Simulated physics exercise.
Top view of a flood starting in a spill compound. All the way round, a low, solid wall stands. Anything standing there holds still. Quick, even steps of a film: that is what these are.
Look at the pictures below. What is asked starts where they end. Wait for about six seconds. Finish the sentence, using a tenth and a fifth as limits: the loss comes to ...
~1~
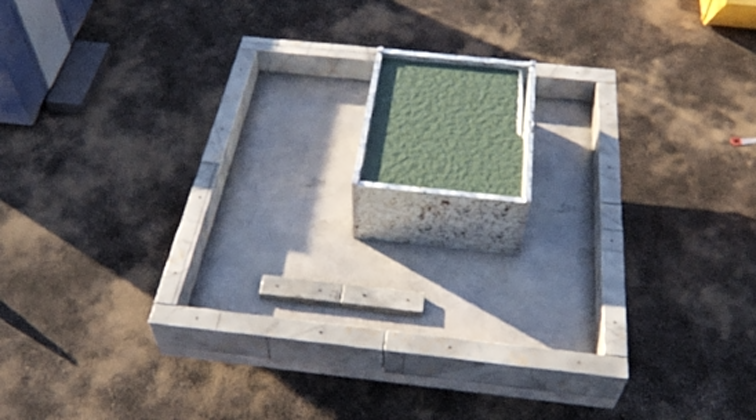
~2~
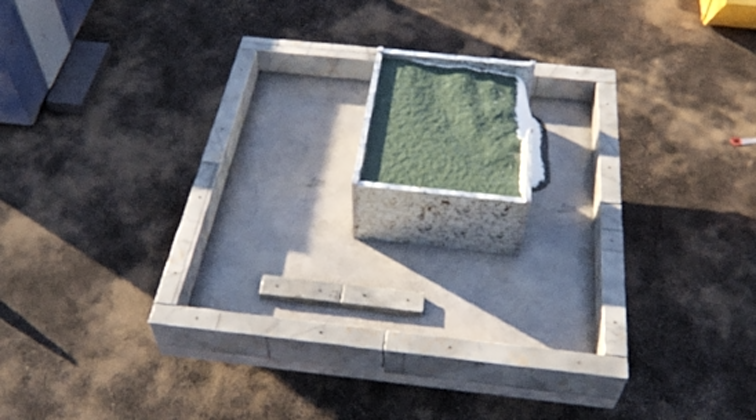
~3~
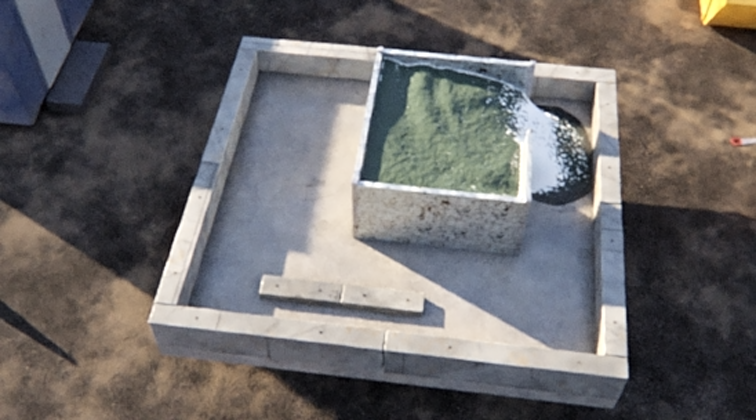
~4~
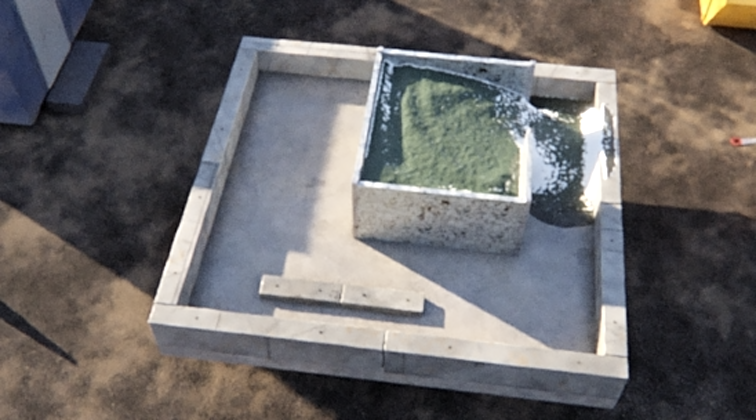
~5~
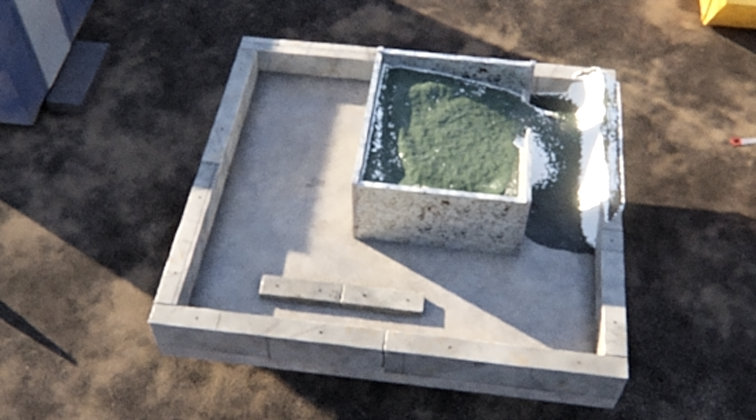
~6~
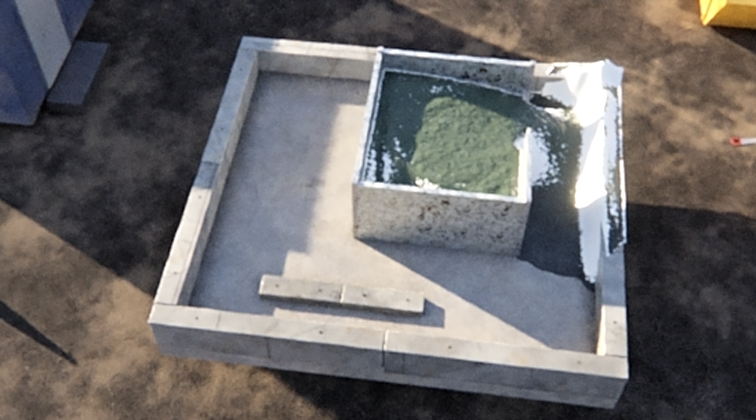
The loss comes to between a tenth and a fifth.
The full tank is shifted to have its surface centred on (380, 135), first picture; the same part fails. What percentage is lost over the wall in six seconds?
Near 8 in a hundred.
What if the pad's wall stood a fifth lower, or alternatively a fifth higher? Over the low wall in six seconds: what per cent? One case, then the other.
The first case gives 28%, the second gives 12%.
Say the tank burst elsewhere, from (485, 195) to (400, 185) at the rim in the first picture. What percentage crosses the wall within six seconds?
About 4 %.
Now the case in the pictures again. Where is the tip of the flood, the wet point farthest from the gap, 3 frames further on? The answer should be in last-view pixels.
I'd say around (591, 370).
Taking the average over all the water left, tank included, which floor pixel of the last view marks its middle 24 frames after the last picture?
Around pixel (439, 198).
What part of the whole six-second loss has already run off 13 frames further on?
Close to 95 out of every hundred.
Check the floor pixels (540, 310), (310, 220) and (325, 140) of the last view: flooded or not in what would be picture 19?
The first is swamped, the second spared, the third spared.
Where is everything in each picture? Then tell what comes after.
In the first frame, the tank at (448, 125) is whole and still.
In the second frame, water pours out at (522, 135) and has run to a hidden place.
In the third frame, the front is at (593, 174), out from the gap at (521, 136).
In the fourth frame, the front is at (593, 216), out from the gap at (521, 138).
In the fifth frame, water pours out at (521, 138) and has run to (594, 249).
In the sixth frame, the front is at (595, 284), out from the gap at (521, 137).
A moment on, water covers 20 % of the floor; the low wall has let 4 % over.
Next, water covers 30 % of the floor; the low wall has let 8 % over.
Then, water covers 50 % of the floor; the low wall has let 17 % over.
Later, water covers 70 % of the floor; the low wall has let 18 % over.
In the end, water covers 80 % of the floor; the low wall has let 18 % over.
